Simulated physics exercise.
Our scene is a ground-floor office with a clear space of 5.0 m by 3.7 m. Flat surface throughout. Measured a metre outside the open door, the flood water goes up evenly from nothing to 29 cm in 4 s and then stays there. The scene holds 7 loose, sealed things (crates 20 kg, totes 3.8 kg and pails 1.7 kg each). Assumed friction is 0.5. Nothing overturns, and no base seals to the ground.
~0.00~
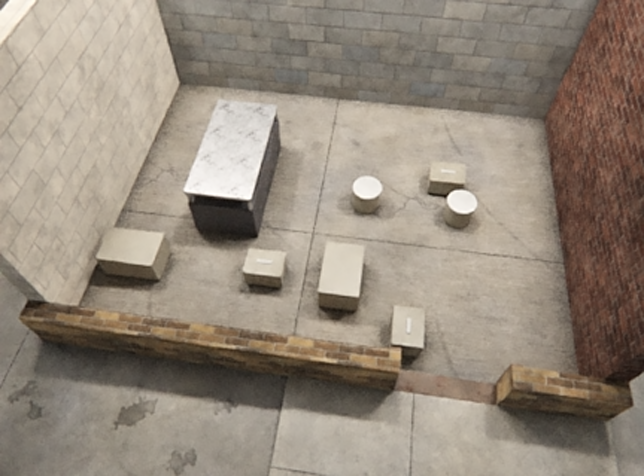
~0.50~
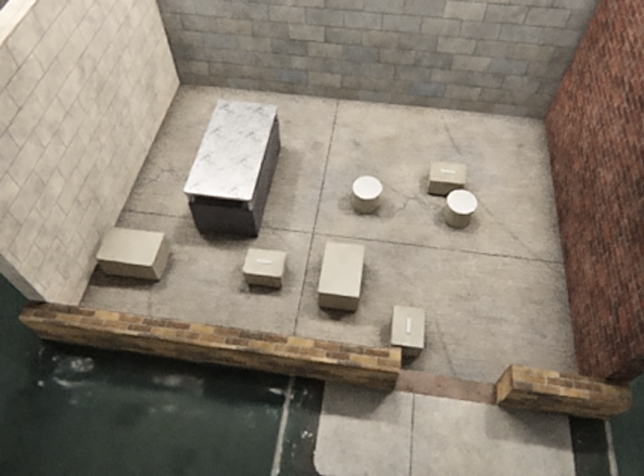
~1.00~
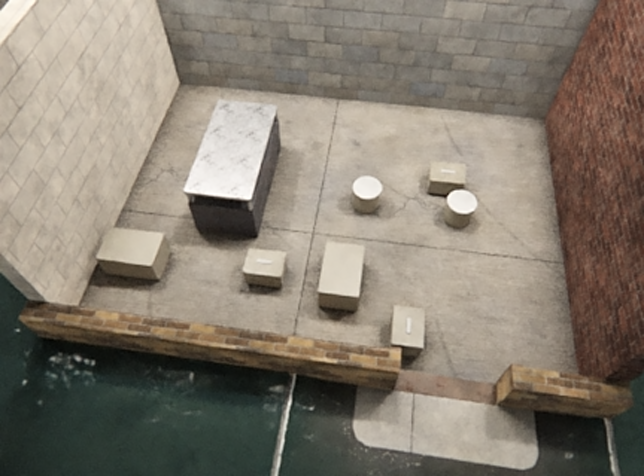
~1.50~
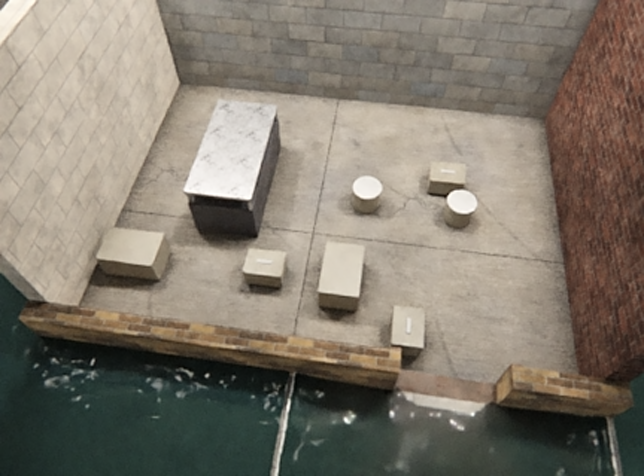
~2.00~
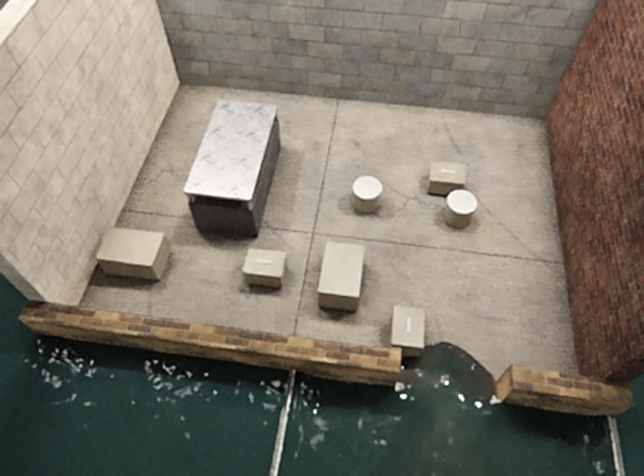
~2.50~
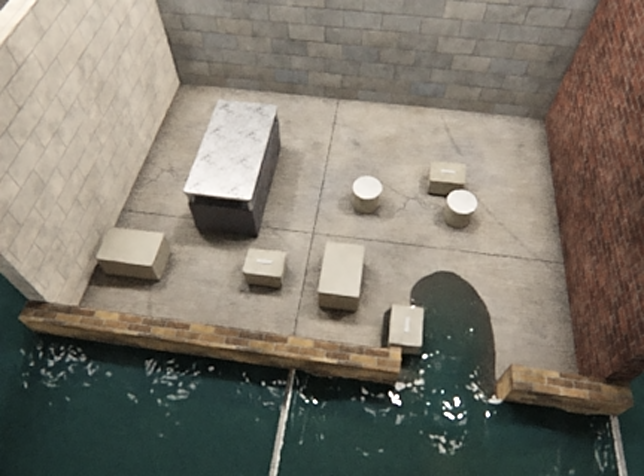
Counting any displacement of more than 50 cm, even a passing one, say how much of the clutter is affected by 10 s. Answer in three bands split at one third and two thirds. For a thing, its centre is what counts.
One third to two thirds.
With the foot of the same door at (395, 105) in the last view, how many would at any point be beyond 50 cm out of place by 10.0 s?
Then the count would be 7.
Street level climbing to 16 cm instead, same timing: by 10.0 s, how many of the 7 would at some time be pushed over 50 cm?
Then the count would be 3.
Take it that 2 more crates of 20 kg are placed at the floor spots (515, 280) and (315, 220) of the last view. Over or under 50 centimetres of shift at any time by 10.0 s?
Well, the first one tops the mark, and the second stays inside the mark.
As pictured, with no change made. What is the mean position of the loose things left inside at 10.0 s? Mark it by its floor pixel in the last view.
Close to pixel (277, 225).
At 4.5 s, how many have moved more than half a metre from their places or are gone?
Tally at that time: 3.
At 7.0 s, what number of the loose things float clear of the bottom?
It comes to 3.
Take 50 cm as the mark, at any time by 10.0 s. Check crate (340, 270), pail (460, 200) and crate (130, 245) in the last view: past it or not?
Order as asked - a smaller shift, a bigger shift, a smaller shift.
After 3.5 s 0 of 7 are over 50 cm from their spots; 0 afloat.
After 4.5 s 3 of 7 are over 50 cm from their spots; 1 afloat.
After 7.0 s 3 of 7 are over 50 cm from their spots; 3 afloat.
After 10.0 s 3 of 7 are over 50 cm from their spots, and 3 have been at some point; 3 afloat.
